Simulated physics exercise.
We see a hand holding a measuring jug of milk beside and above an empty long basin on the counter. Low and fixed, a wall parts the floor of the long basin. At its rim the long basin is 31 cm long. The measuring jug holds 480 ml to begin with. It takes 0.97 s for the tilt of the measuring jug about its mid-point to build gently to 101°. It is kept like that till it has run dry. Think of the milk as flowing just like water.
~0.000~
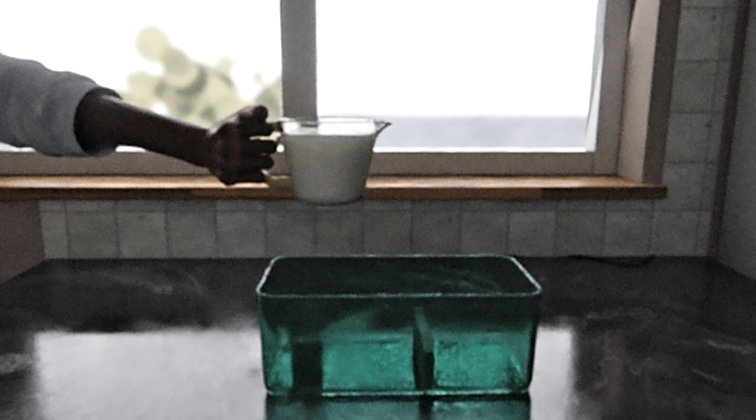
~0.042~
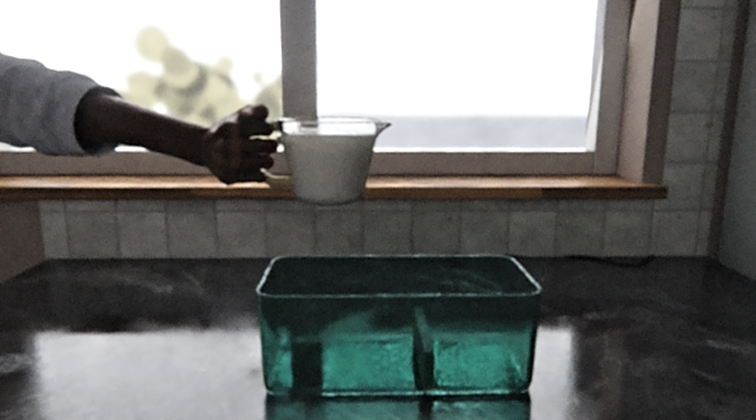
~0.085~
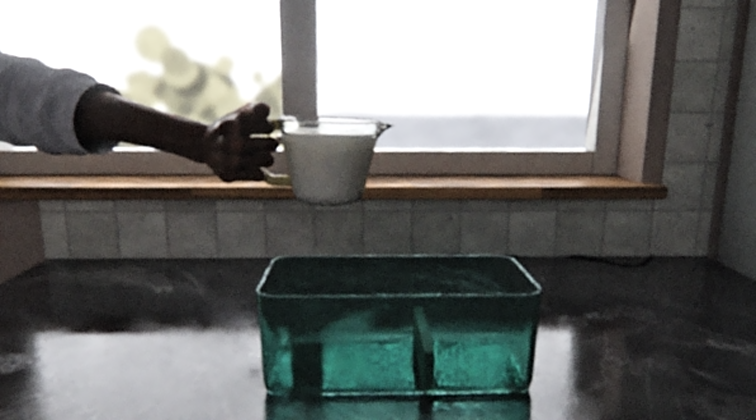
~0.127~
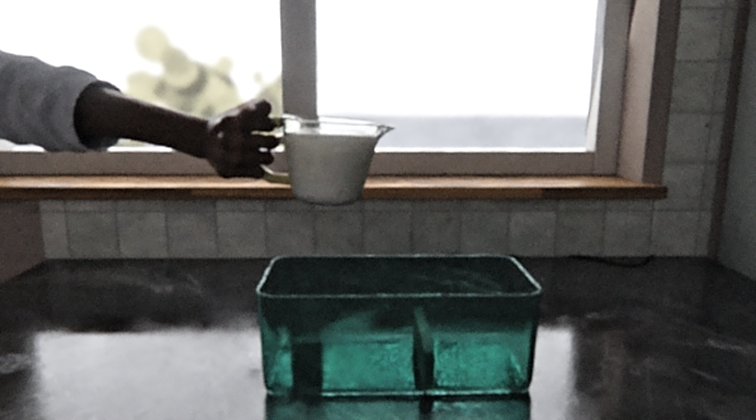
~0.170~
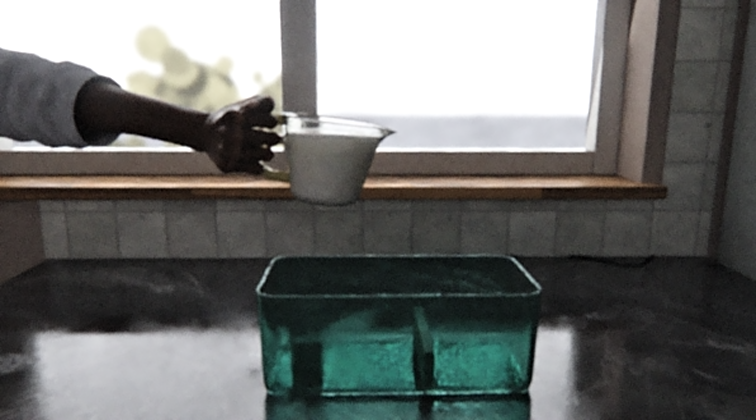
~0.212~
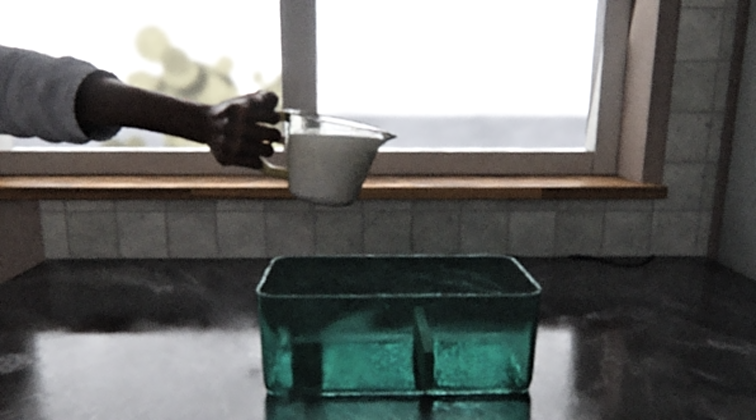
On a dark counter by a window, a hand slightly tilts a milk jug rightward above a green basin.
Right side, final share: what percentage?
68 per cent.
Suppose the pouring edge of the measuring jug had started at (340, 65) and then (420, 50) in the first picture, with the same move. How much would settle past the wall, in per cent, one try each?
Respectively about 5 and 80 percent.
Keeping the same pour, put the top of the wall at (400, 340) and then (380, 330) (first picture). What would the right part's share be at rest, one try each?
90 per cent first, 95 per cent second.
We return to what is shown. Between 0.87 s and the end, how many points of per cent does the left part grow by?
16 %.
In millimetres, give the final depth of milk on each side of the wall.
Some 6 mm on the left and some 20 mm on the right.
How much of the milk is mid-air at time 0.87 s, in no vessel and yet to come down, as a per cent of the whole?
Around 14 per cent of the liquid is in flight.
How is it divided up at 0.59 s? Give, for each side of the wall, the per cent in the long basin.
Left side near 0, right side near 10.
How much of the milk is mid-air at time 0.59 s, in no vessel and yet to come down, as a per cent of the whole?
Share: Roughly 26 per cent.
By 0.59 s the tilt is 67° and 63 per cent is still to pour, 0 is left of the wall and 11 right of it.
By 0.87 s the tilt is 98° and 10 per cent is still to pour, 14 is left of the wall and 63 right of it.
By 1.16 s the tilt is 101° and 0 per cent is still to pour, 31 is left of the wall and 68 right of it.
By 1.47 s the tilt is 101° and 0 per cent is still to pour, 31 is left of the wall and 68 right of it.
At rest 31 per cent lies left of the wall, 68 right of it and 1 outside.
